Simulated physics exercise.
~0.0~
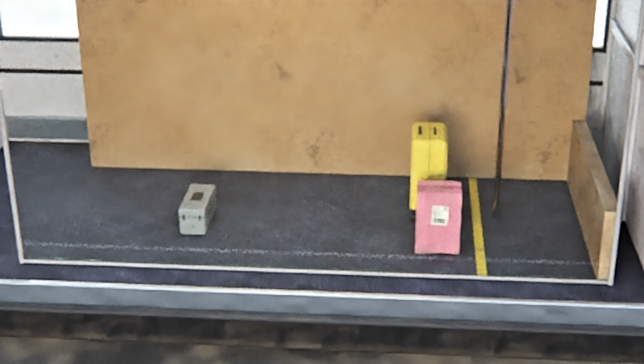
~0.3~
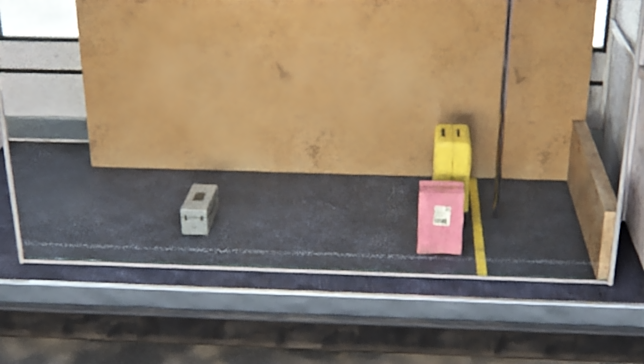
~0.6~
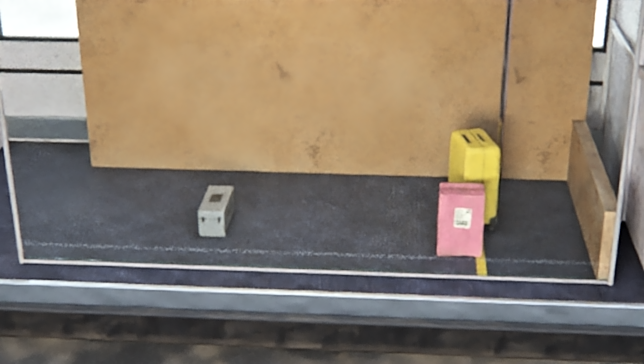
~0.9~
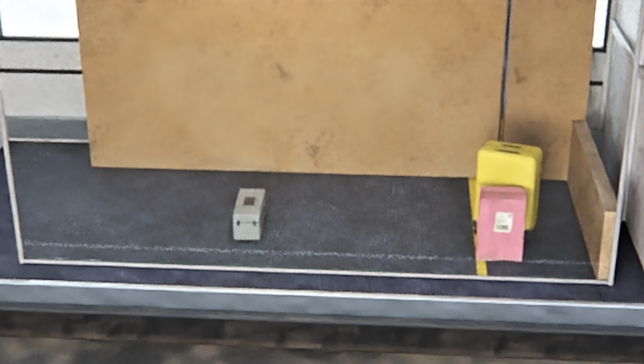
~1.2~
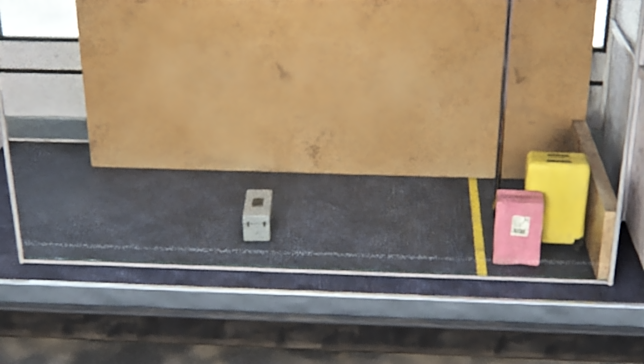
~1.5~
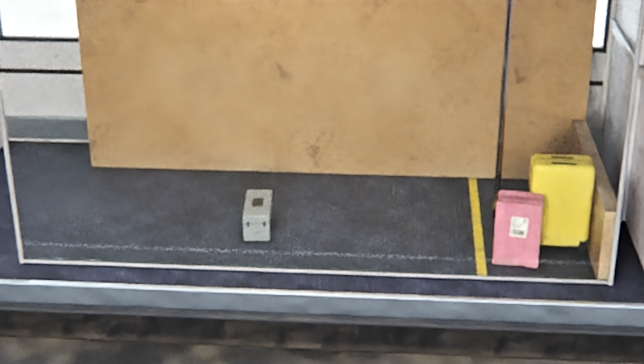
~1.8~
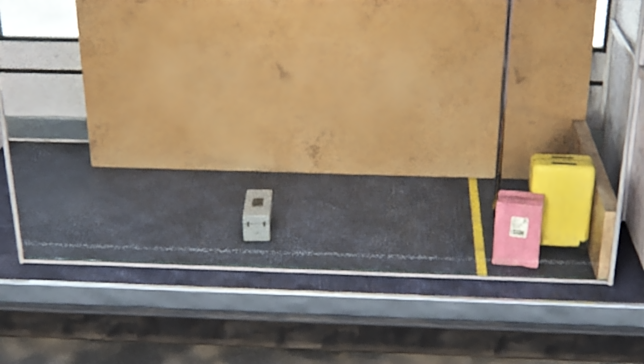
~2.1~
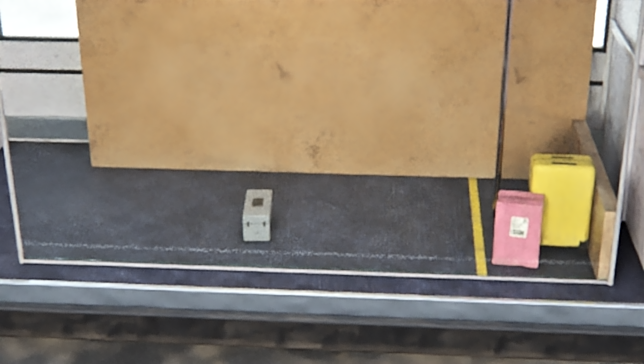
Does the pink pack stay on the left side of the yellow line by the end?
No, it slides over the yellow line and comes to rest upright just to the right of it.
In a dark-floored bay with a wooden back wall, a yellow wheeled case, a pink pack and a grey toolbox slid right; the case and pack crossed the yellow line and stopped upright near the right wall, while the toolbox stopped well short.
